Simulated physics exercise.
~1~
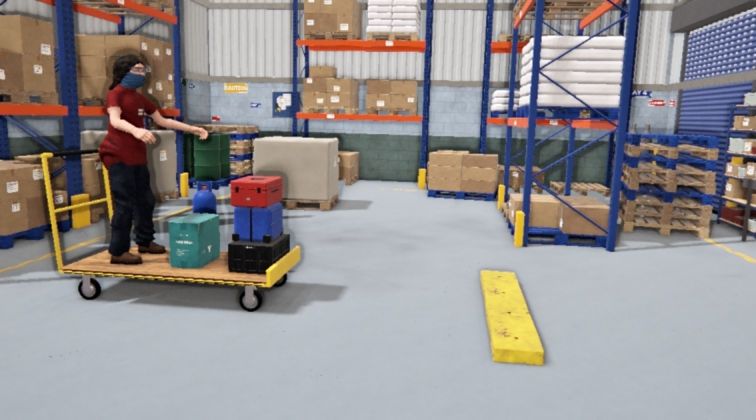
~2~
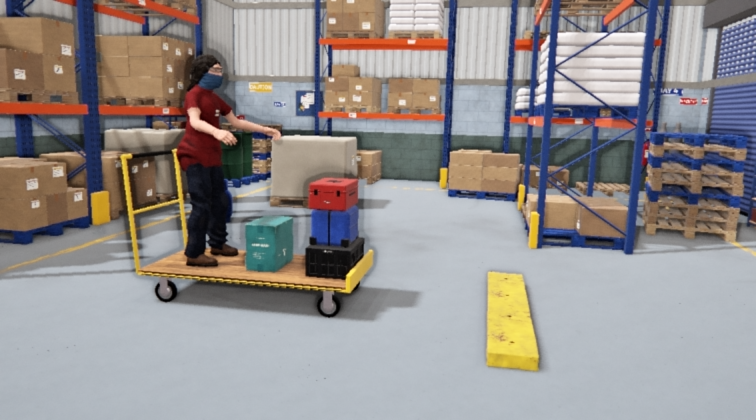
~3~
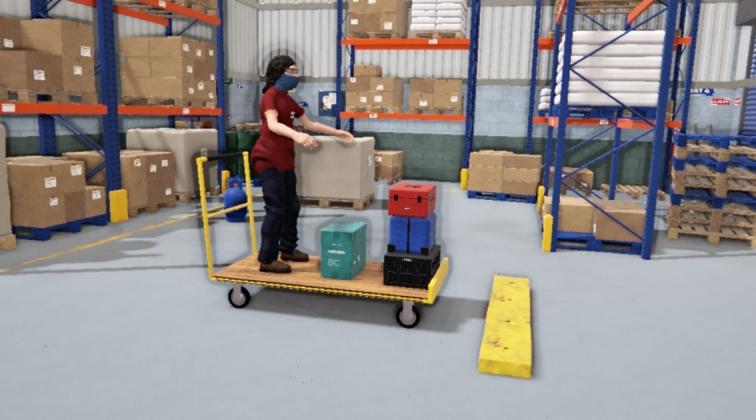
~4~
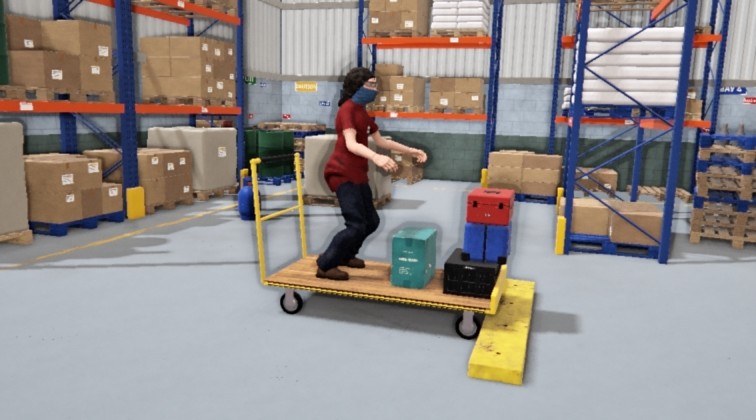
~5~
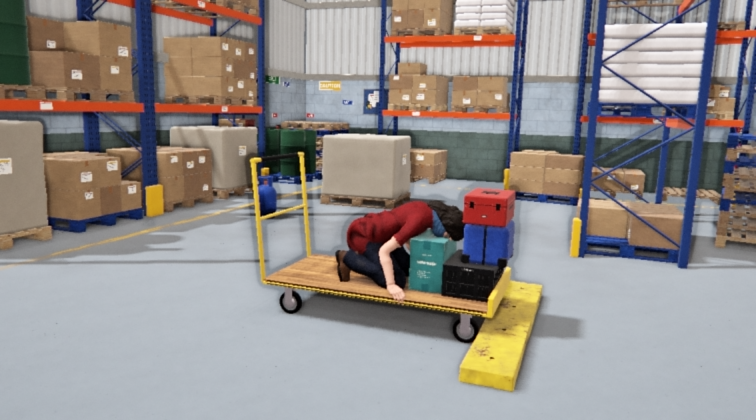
In a warehouse, a trolley rolls right into a yellow kerb and its rider crumples forward aboard.
